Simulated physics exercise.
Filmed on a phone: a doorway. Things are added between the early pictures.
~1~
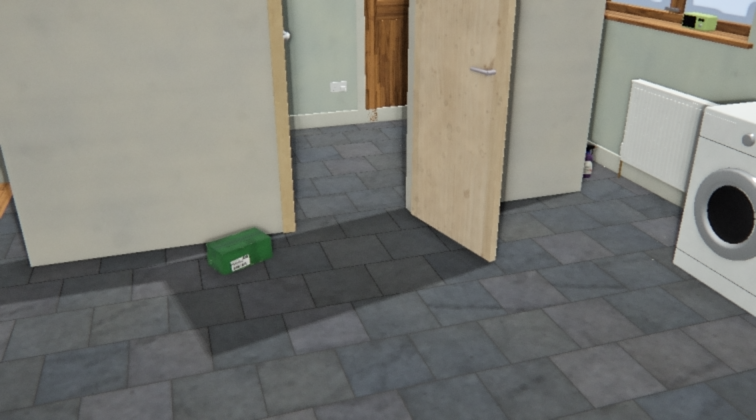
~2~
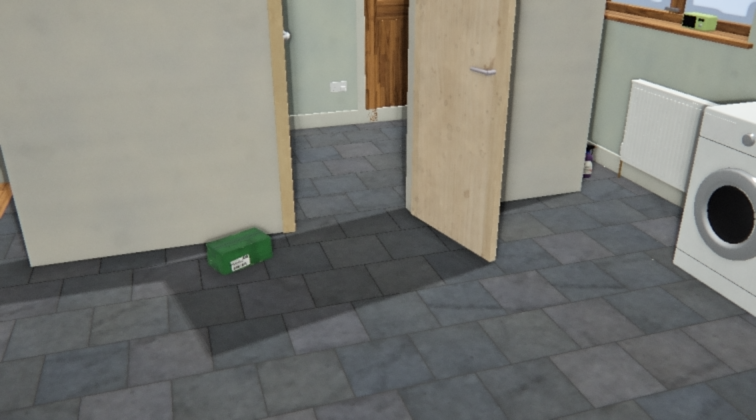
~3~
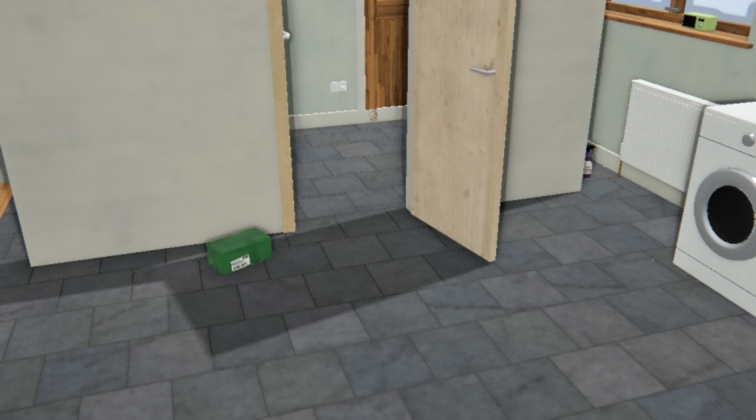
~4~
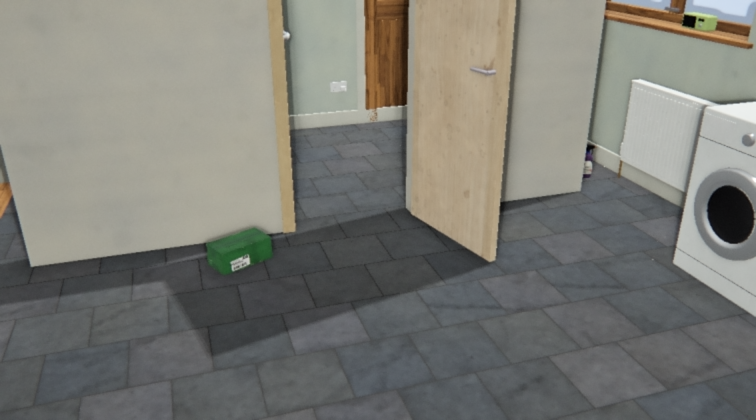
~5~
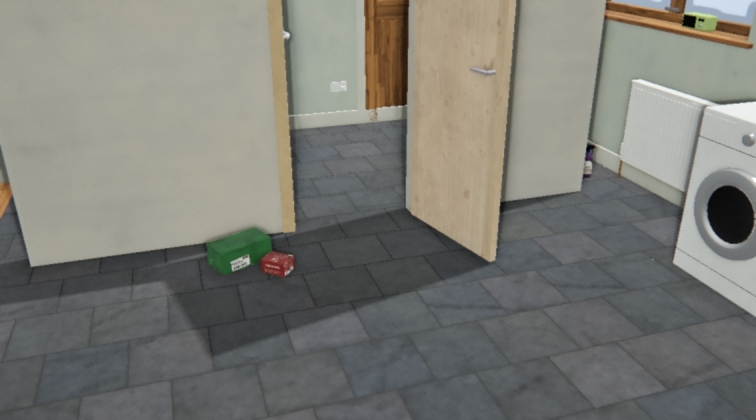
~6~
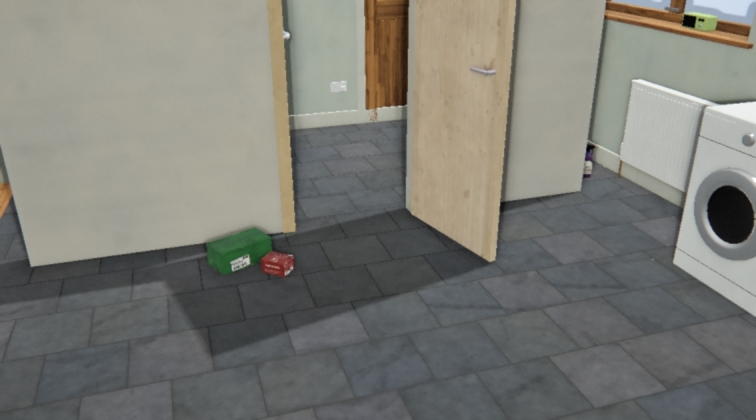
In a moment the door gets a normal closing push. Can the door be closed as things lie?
The door reaches the frame.
Then, 1.10 s after the last picture, open by 72°.
Then, 2.00 s after the last picture, open by 35°.
At rest, open by 0°; both in place. Seen from the same camera at the end, red box near (278, 264).
